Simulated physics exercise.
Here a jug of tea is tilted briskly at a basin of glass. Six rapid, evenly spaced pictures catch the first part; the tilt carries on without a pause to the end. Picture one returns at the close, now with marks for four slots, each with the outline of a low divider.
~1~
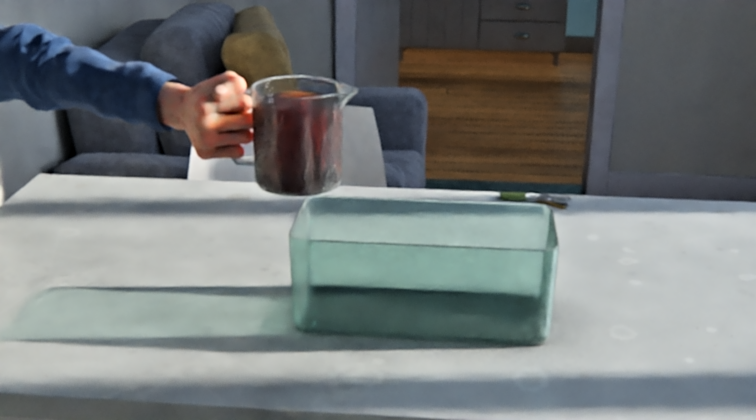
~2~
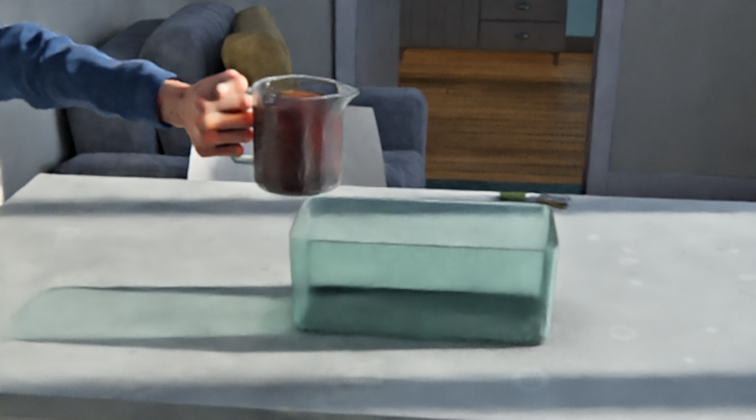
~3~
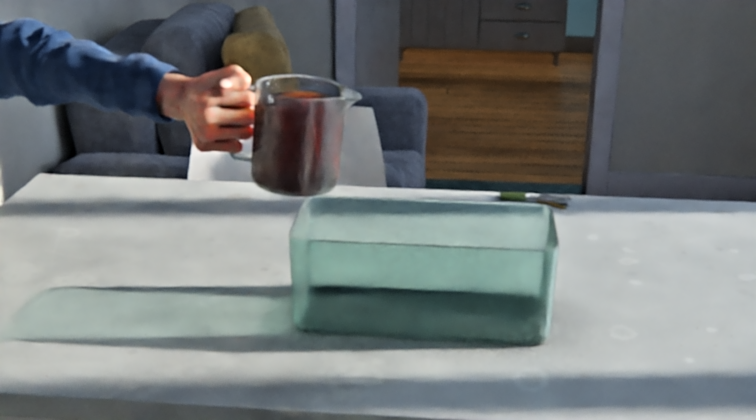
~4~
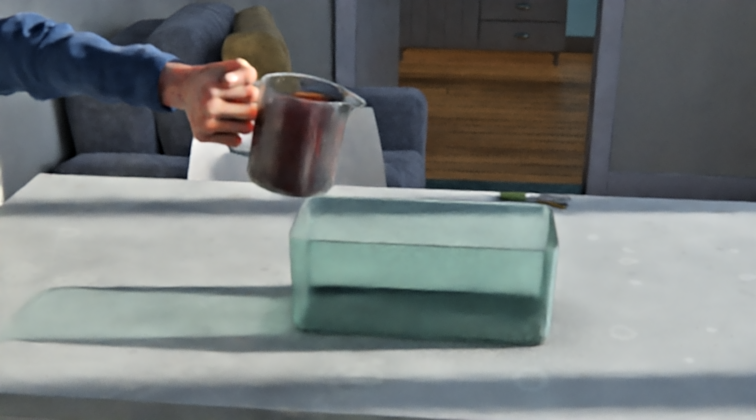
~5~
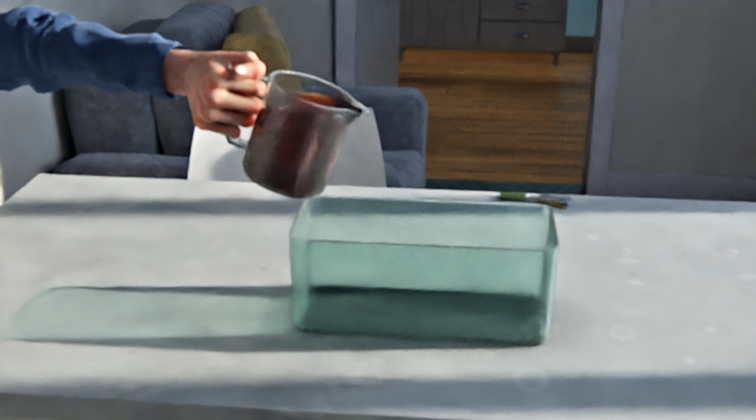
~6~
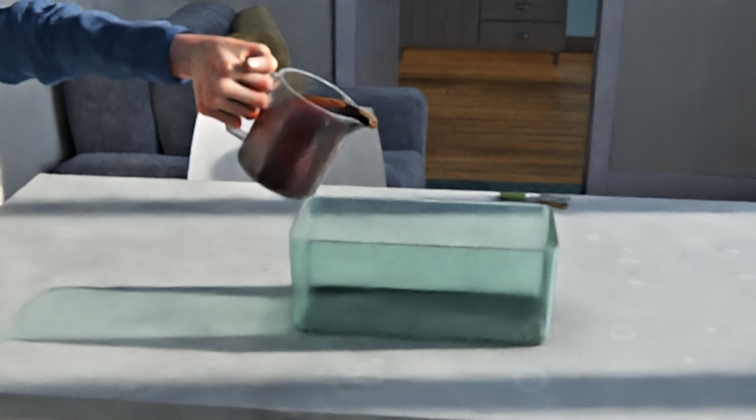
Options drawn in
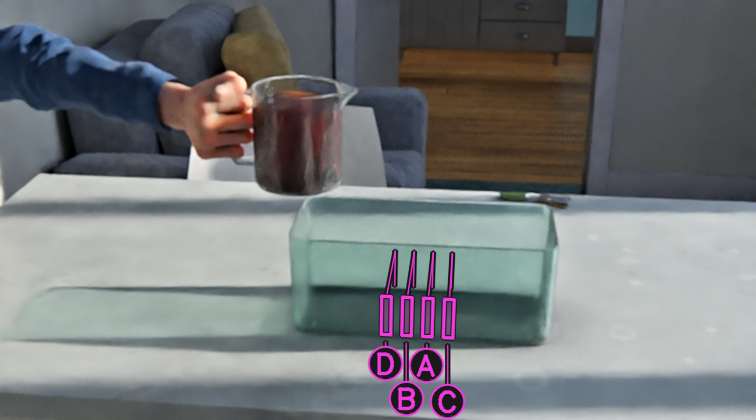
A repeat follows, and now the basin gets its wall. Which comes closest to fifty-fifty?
B.
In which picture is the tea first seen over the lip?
Picture 6.
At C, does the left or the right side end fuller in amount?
More ends on the left.
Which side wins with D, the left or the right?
The right one.
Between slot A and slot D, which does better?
That is slot D.
On the marked copy, A at (426, 343); B at (406, 342); C at (447, 345); D at (385, 341).
For slot A, about 91 % ends left of the wall and 8 % right of it.
For slot B, about 53 % ends left of the wall and 47 % right of it.
For slot C, about 96 % ends left of the wall and 3 % right of it.
For slot D, about 21 % ends left of the wall and 79 % right of it.
